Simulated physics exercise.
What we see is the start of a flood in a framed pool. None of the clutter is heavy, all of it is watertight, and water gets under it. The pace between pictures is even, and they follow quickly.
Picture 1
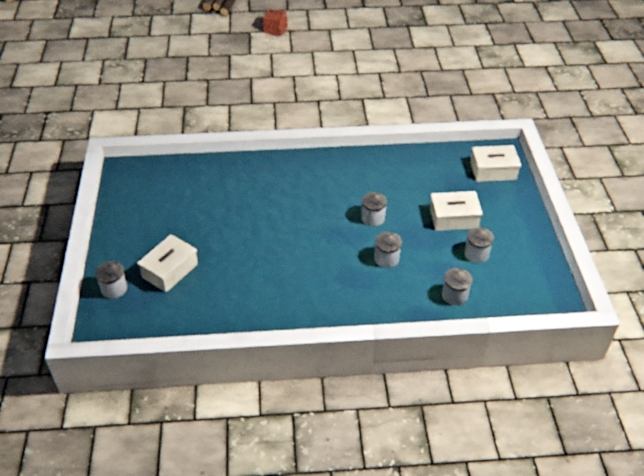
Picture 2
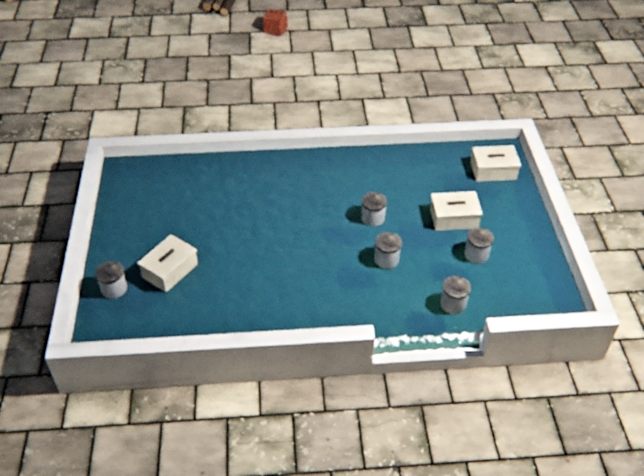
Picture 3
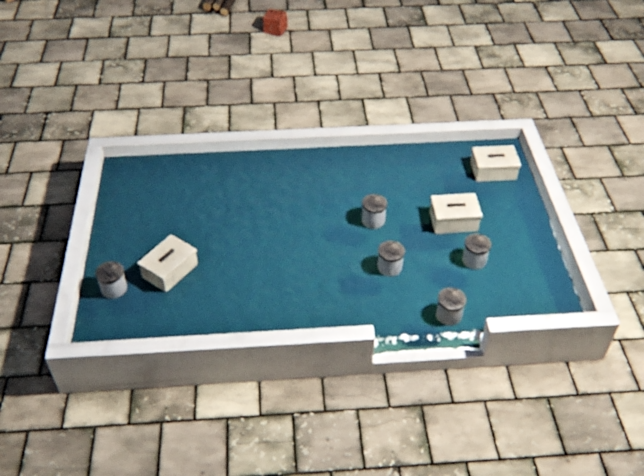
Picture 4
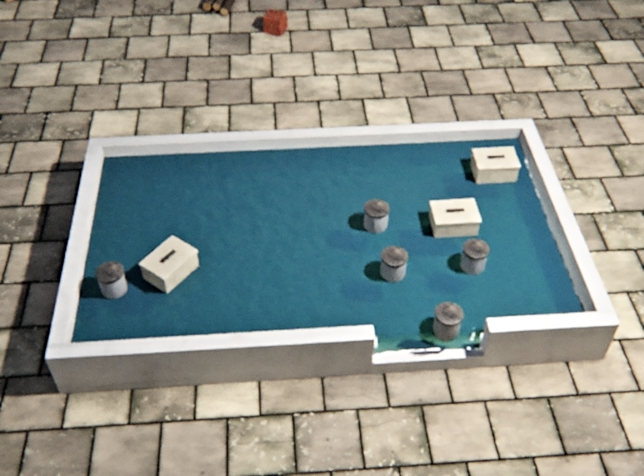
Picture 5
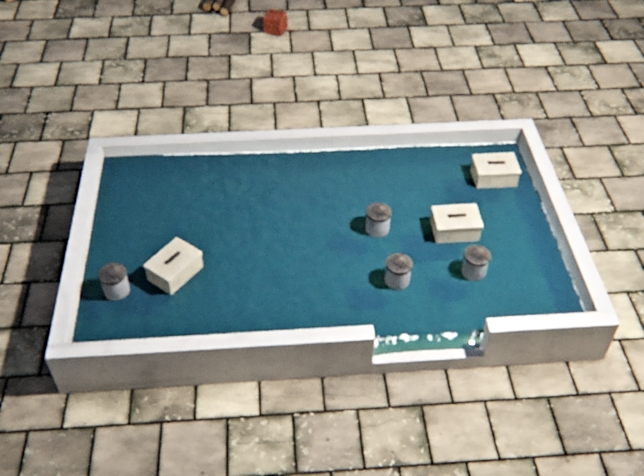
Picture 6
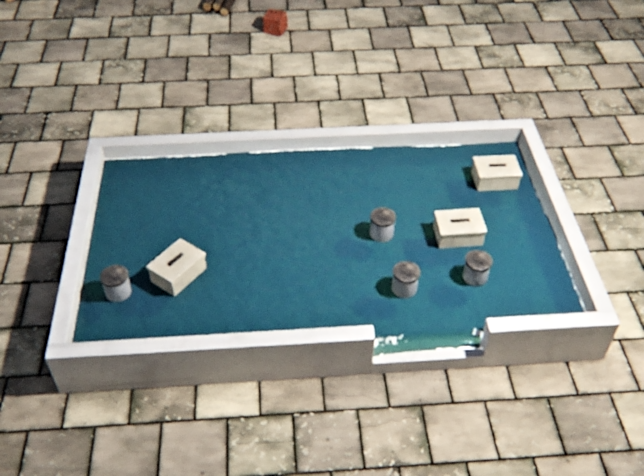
To begin with, grey pails and pale boxes float on blue water inside a white-framed pool on paving. A gap opens in the near wall, and the pail closest to it drifts into the opening and drops out of view. Meanwhile, the other nearby pails and boxes shift slightly toward the near side.
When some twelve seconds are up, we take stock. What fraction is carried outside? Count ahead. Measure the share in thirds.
Lands mid-band.
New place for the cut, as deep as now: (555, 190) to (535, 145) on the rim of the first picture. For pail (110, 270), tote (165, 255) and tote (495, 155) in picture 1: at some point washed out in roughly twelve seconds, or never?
Remains, remains, swept away.
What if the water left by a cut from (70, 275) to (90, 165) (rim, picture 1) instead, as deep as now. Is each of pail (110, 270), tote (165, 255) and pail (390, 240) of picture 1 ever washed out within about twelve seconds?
As listed: Washed out, carried outside, no.
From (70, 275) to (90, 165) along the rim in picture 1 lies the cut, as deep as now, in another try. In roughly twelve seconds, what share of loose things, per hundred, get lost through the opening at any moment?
Fraction out: Near 20 %.
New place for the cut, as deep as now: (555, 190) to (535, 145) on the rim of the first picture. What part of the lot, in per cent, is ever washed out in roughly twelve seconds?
40 per cent.
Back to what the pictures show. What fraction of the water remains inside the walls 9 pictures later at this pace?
Close to 82 percent of it stays.
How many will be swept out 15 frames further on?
That makes 3.
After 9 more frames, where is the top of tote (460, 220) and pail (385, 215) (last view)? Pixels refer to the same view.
About (464, 250) and (403, 244).
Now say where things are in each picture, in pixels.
The first picture shows a pail at (389, 242) floats; a pail at (481, 237), afloat; 0 of 8 have shifted.
The second picture shows a pail at (389, 242), afloat; a pail at (481, 237), afloat; 1 of 8 have shifted.
The third picture shows a pail at (391, 250), afloat, close to its start; a pail at (478, 243), afloat, close to its start; 3 of 8 have shifted.
The fourth picture shows a pail at (395, 256) floats, close to its start; a pail at (476, 248), afloat, close to its start; 5 of 8 have shifted.
The fifth picture shows a pail at (399, 263) floats, close to its start; a pail at (478, 255) floats, close to its start; 6 of 8 have shifted.
The sixth picture shows a pail at (407, 272) floats, close to its start; a pail at (479, 260), afloat, close to its start; 7 of 8 have shifted.
A moment on, 1 of 8 are out; 7 afloat.
Next, 3 of 8 are out; 5 afloat.
Later, 3 of 8 are out; 5 afloat.
In the end, 5 of 8 are out; 3 afloat.
